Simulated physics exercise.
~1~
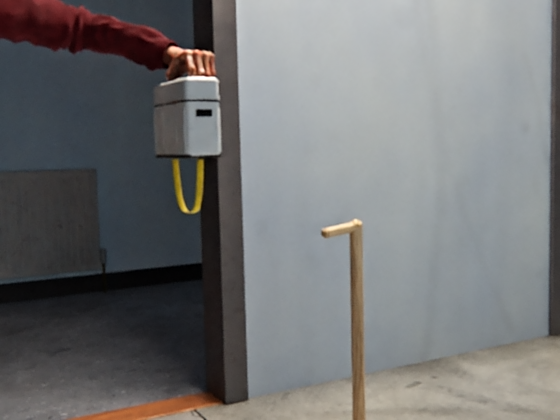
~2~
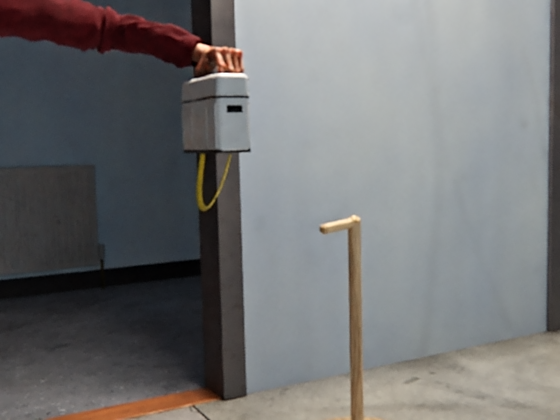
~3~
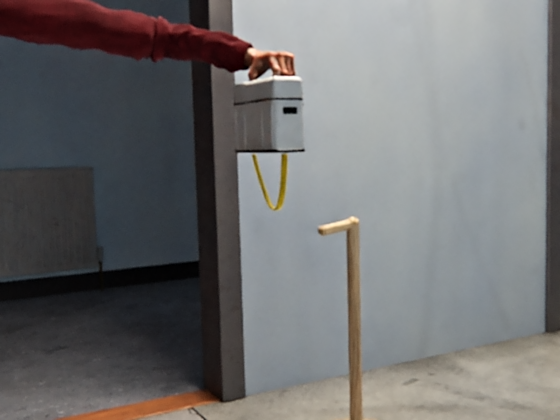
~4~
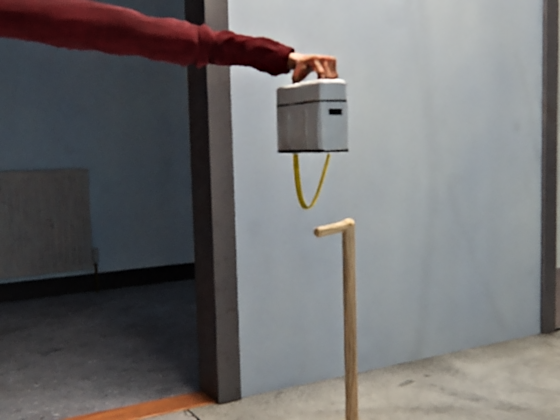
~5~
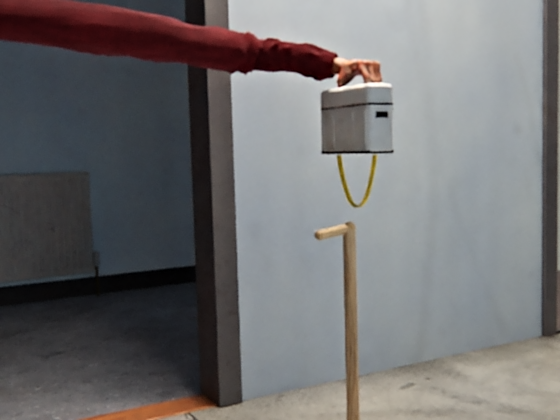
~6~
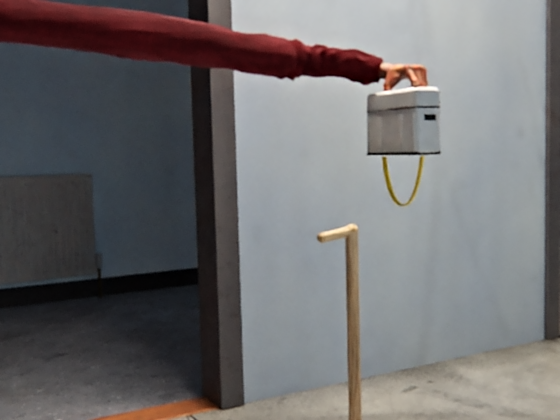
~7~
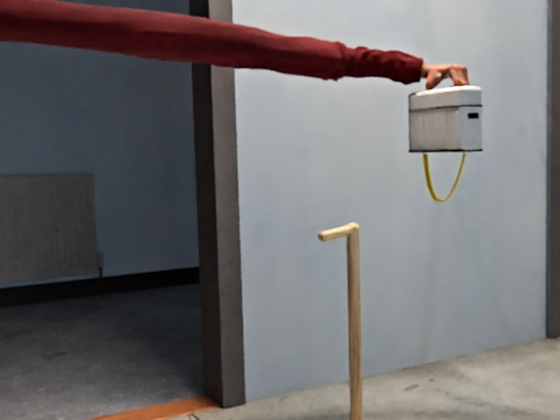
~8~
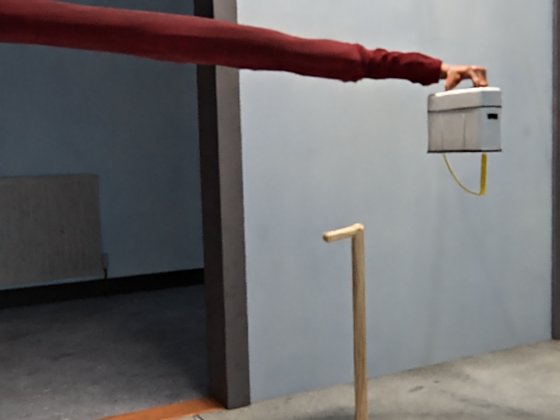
A hand carries a white case rightward over a hooked post, its yellow loop passing freely.
